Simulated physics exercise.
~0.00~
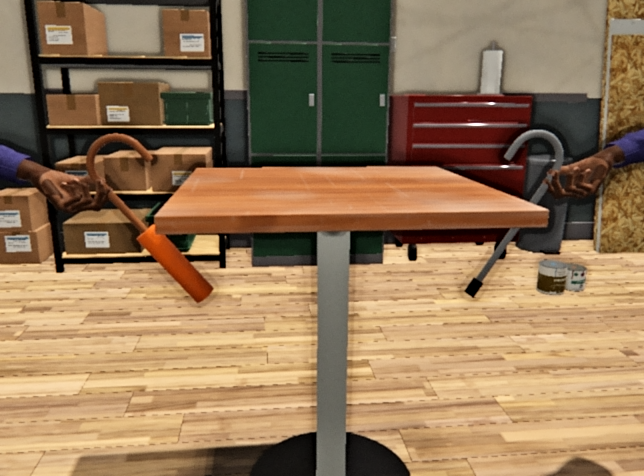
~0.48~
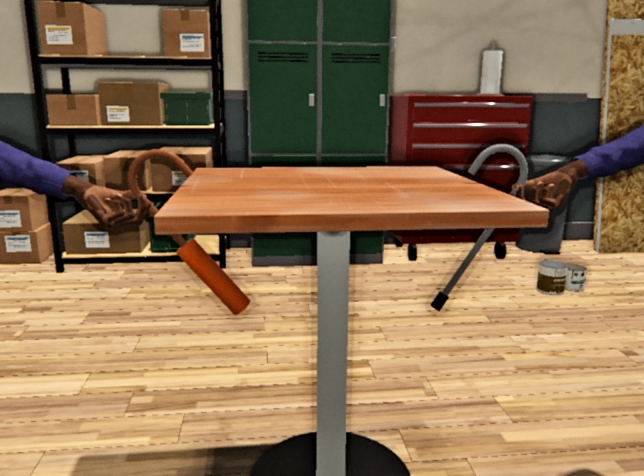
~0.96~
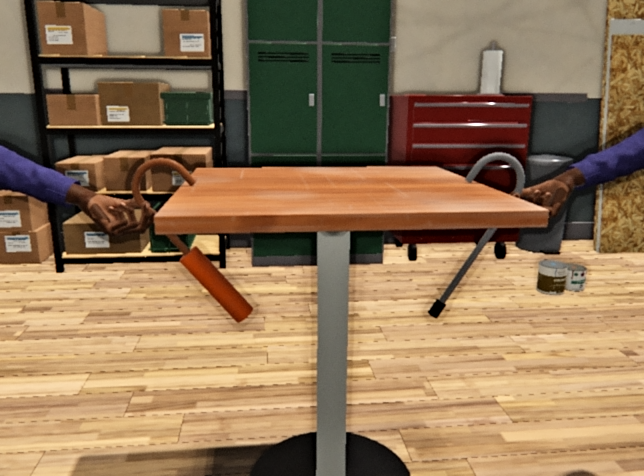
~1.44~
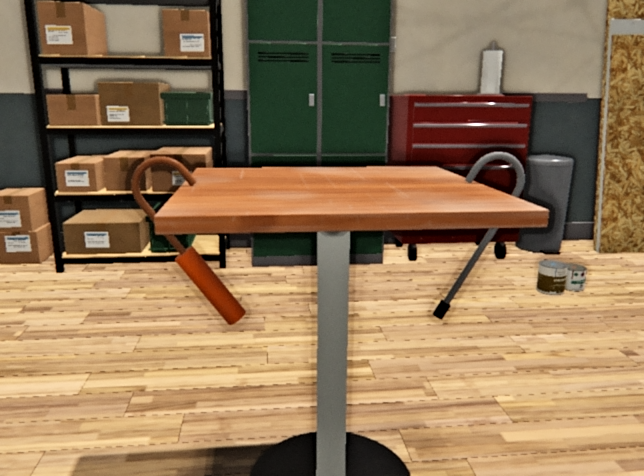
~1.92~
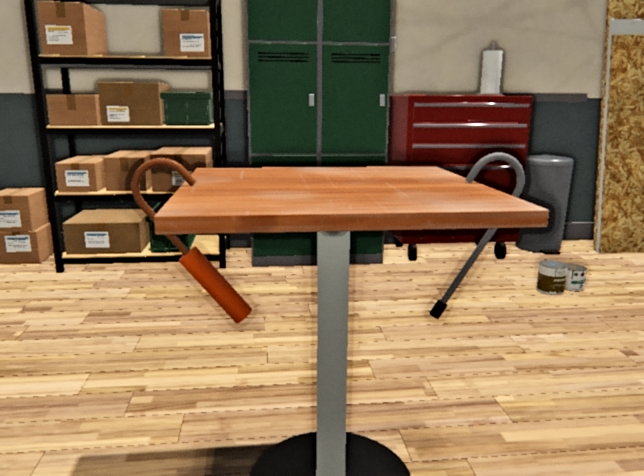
In a workshop with a pale wooden floor, seen from a still, front-on view, a table with an orange-brown top stands on a grey post before shelves of boxes, green lockers and a red tool chest. A hand at the left holds an orange umbrella by its crook, and a hand at the right holds a grey cane. Both hands move inward and hook the crooks over the table's opposite edges. The hands then let go and withdraw out of view. The umbrella and cane stay hanging, their lower ends slanting inward beneath the tabletop.
